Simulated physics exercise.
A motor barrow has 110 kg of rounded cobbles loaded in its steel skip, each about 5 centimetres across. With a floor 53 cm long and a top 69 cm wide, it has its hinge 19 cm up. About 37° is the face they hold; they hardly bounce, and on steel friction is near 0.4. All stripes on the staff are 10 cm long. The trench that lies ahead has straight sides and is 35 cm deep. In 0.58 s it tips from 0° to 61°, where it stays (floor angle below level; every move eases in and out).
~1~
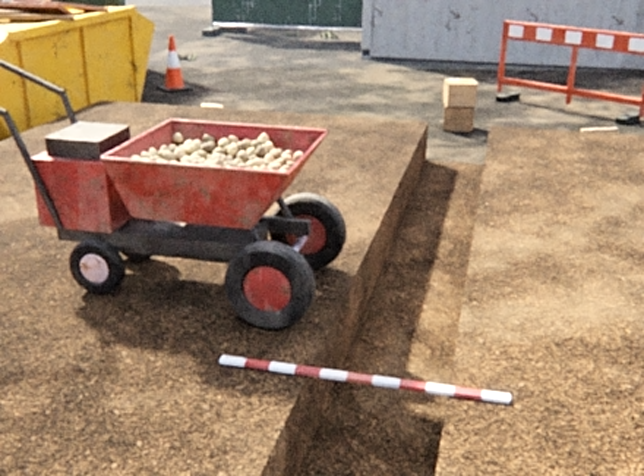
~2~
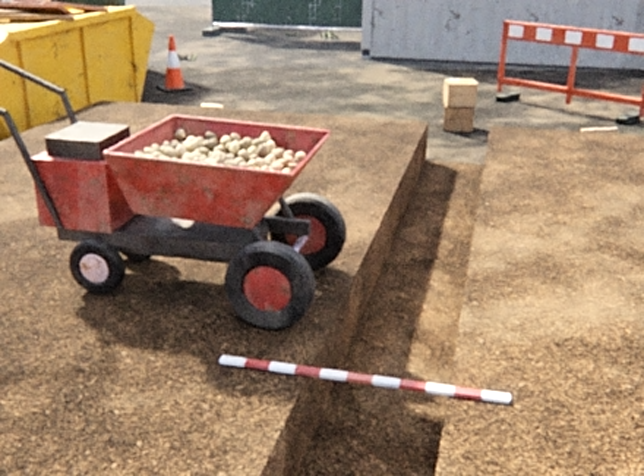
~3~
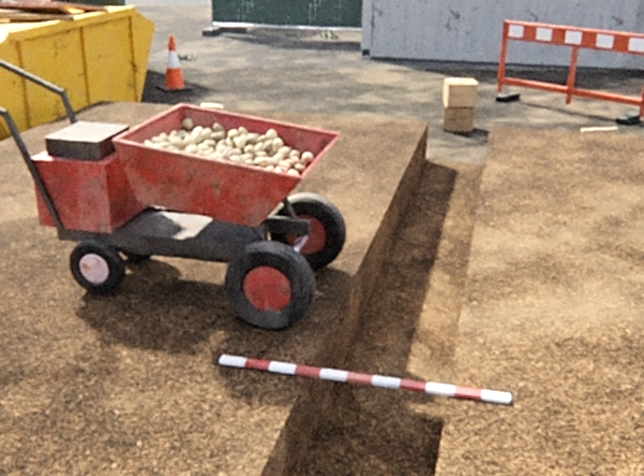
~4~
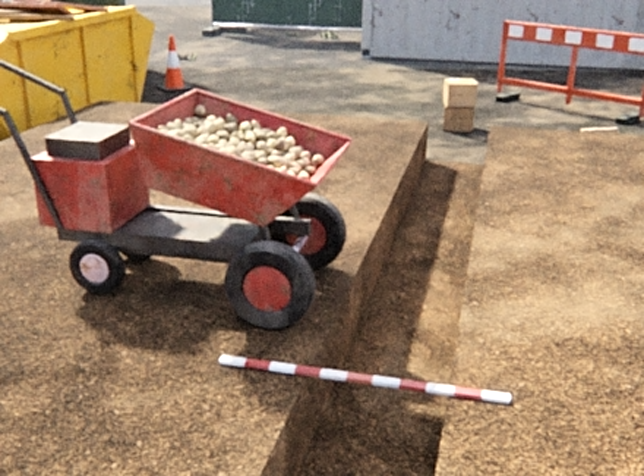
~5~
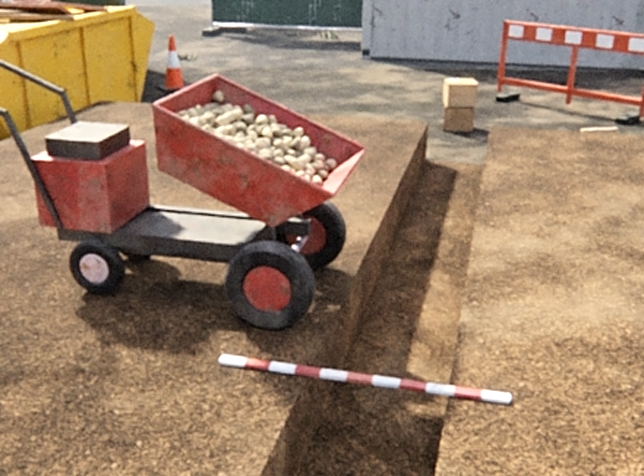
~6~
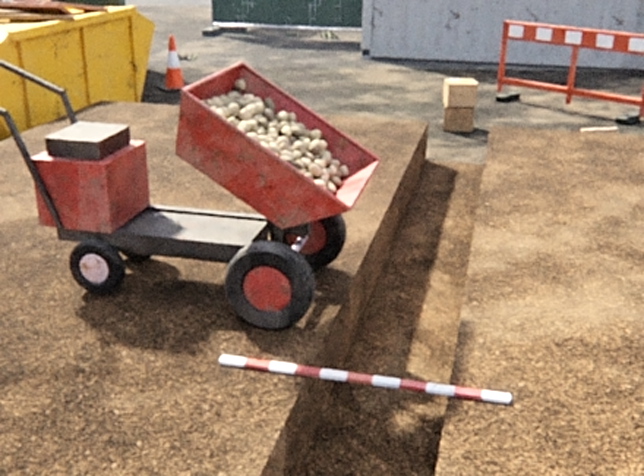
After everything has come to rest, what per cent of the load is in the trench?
I would say 36 percent.
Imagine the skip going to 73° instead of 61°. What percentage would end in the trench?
Roughly 45 per cent would end in the trench.
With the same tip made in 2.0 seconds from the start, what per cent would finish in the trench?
Close to 60 percent, then.
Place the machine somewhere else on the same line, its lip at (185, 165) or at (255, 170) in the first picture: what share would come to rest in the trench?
Close to 60 percent in the first case, 60 percent in the second.
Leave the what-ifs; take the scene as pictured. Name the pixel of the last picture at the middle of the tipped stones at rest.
Roughly at (451, 360).
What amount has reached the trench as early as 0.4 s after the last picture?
I'd say near 10 per cent at that time.
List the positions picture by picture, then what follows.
The skip is at 0°, its lip at (287, 174); the top of the load is at (233, 149), in the first frame.
Lip at (290, 175), floor tilted 2°, highest stones at (209, 144), in the second frame.
The skip is at 7°, its lip at (301, 179); the top of the load is at (193, 136), in the third frame.
Lip at (316, 185), floor tilted 14°, highest stones at (201, 124), in the fourth frame.
The skip is at 23°, its lip at (333, 196); the top of the load is at (212, 112), in the fifth frame.
Lip at (350, 209), floor tilted 32°, highest stones at (232, 98), in the sixth frame.
Then, 0.1 s after the last picture the floor is at 51°, 100 % in the skip; the foremost stones are at (353, 216).
Then, 0.4 s after the last picture the floor is at 61°, 92 % in the skip, 8 % in the trench; the foremost stones are at (439, 253).
Then, 0.7 s after the last picture the floor is at 61°, 43 % in the skip, 24 % in the trench, 33 % past the trench; the foremost stones are at (592, 323).
Then, 2.7 s after the last picture the floor is at 61°, 30 % in the skip, 36 % in the trench, 35 % past the trench; the foremost stones are past the picture's edge.
